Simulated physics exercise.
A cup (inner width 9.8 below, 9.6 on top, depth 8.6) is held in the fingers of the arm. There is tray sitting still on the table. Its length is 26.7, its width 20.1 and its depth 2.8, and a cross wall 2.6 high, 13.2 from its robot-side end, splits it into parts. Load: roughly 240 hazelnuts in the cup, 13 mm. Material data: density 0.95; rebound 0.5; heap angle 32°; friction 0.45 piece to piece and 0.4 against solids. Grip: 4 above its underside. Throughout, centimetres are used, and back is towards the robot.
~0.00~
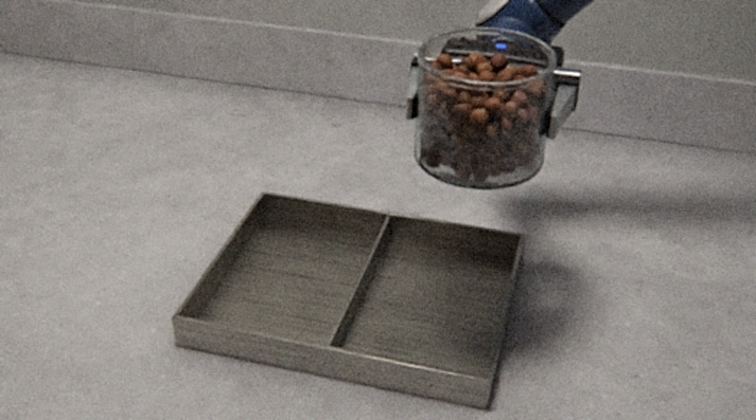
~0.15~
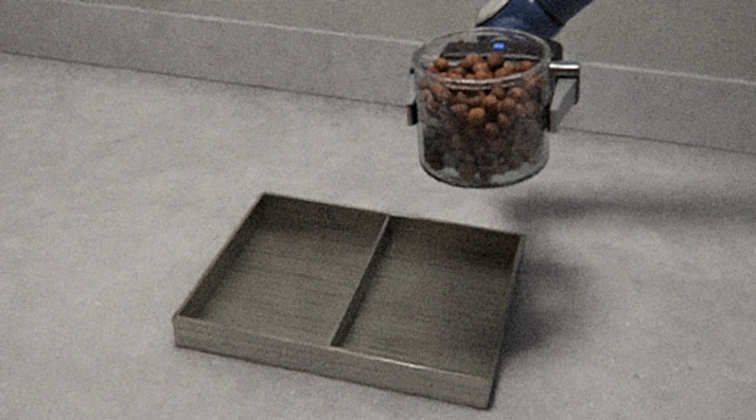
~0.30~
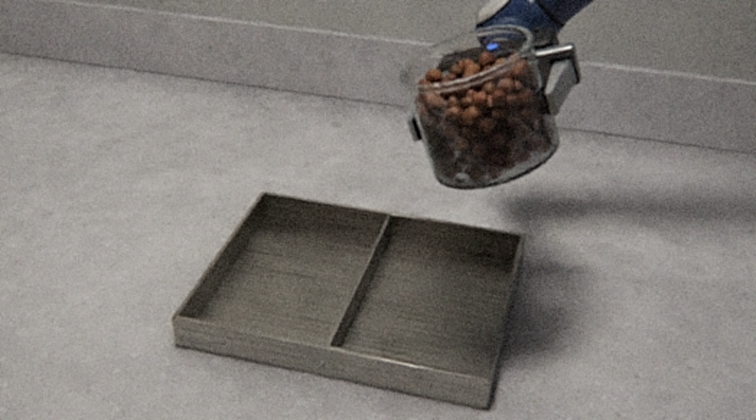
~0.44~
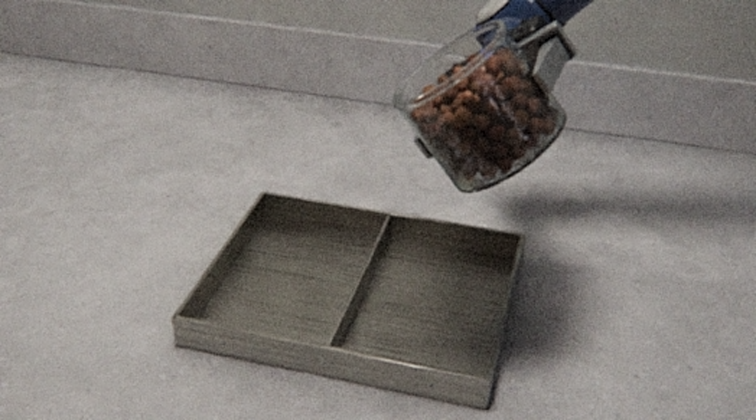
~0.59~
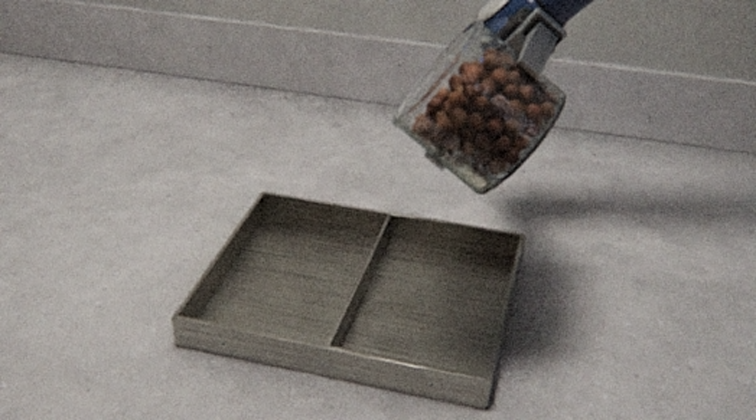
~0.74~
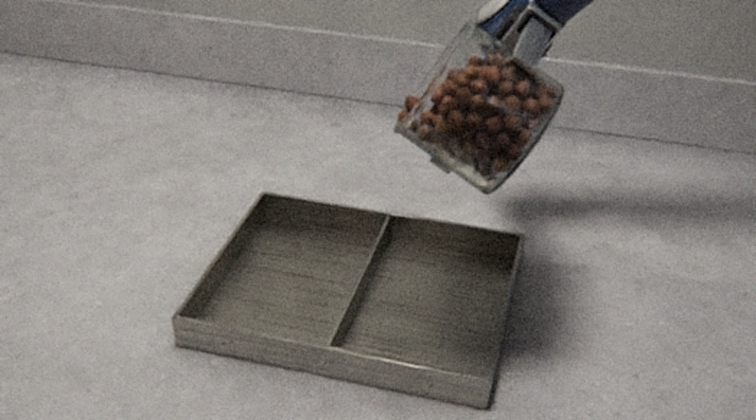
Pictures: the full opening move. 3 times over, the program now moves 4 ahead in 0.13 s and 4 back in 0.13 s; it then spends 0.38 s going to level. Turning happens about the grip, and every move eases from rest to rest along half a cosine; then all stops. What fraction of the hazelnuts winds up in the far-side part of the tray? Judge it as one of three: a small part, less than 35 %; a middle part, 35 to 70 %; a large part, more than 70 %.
A small part, less than 35 %.
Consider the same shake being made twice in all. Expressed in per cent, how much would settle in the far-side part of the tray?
That change gives some 15 percent.
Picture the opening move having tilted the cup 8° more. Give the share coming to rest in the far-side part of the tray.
In that case some 35 per cent.
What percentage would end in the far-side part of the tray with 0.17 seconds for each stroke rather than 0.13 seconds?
About 5 per cent in that case.
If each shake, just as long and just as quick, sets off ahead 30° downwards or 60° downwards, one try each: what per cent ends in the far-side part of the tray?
Estimates, in order: 10 % then 5 %.
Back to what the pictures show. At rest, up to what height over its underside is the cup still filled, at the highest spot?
Height at rest: About 7.0 centimetres.
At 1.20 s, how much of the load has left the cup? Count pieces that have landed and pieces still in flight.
Roughly 15 percent is out.
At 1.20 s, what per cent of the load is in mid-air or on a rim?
Reading at that time: Some 5 per cent.
By 1.20 s, tilted 59° forward, highest piece 24 above the table; 198 in the cup, 21 in the far-side part, 6 in the robot-side part, 12 in flight or on a rim.
By 1.67 s, tilted 40° forward, highest piece 23 above the table; 161 in the cup, 43 in the far-side part, 23 in the robot-side part, 4 on the table or floor, 6 in flight or on a rim.
By 2.10 s, level, highest piece 25 above the table; 161 in the cup, 49 in the far-side part, 23 in the robot-side part, 4 on the table or floor.
By 3.15 s, level, highest piece 24 above the table; 161 in the cup, 49 in the far-side part, 23 in the robot-side part, 4 on the table or floor.
Final count, 161 in the cup, 49 in the far-side part, 23 in the robot-side part, 4 on the table or floor. That is 21 % in the far-side part of the tray.
